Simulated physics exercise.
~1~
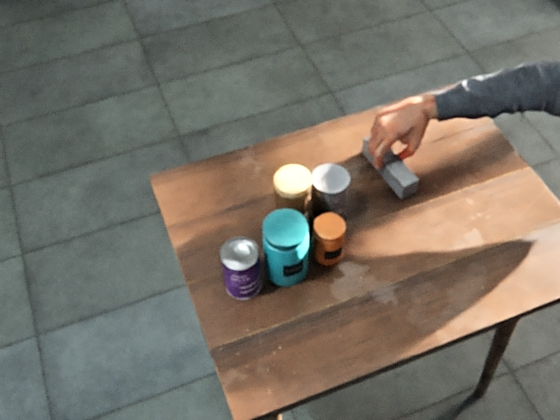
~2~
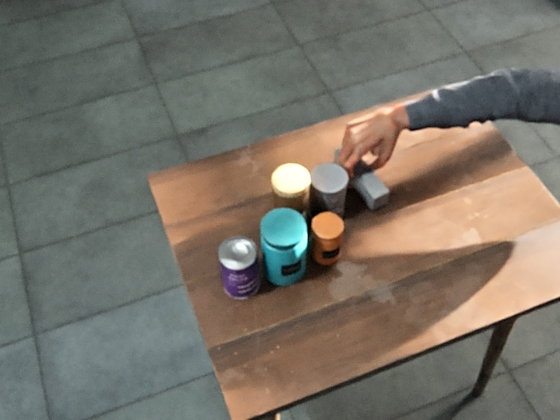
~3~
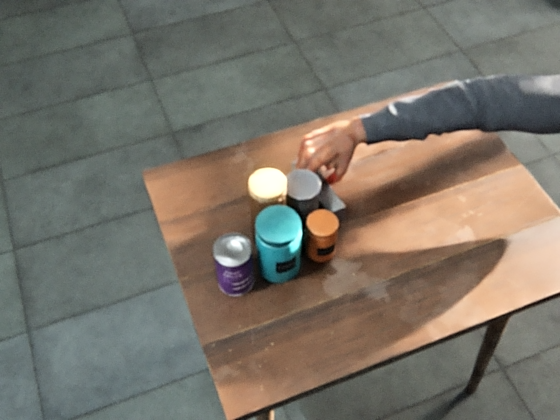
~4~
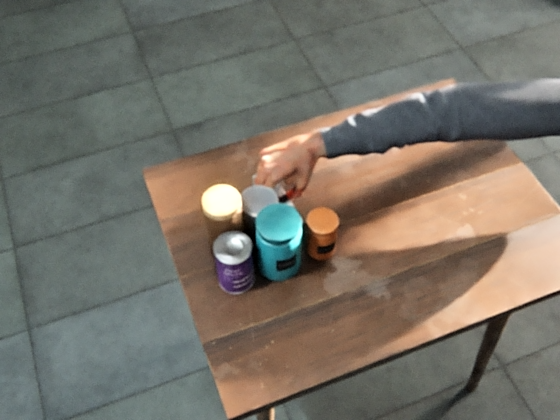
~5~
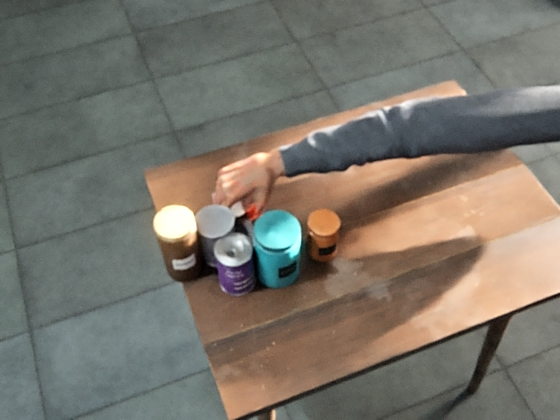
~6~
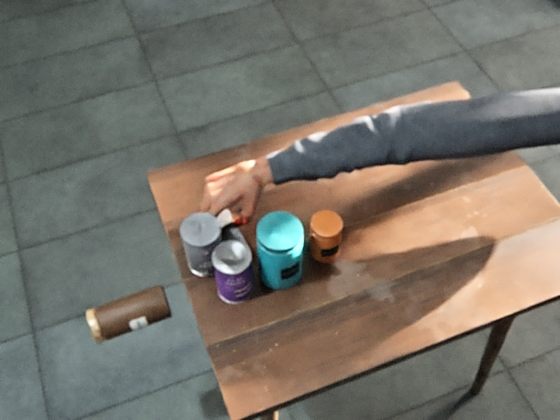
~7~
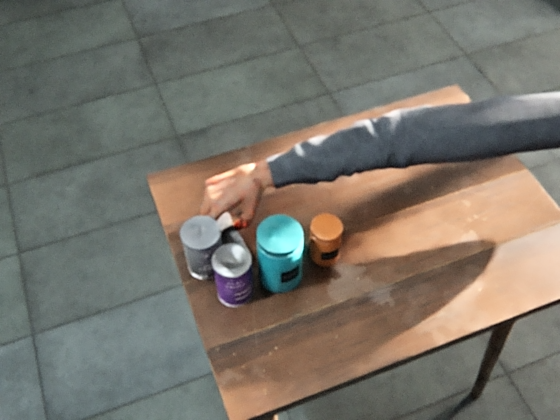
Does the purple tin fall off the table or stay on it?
The purple tin stays on the table, still upright near the left edge beside the grey tin and the turquoise jar.
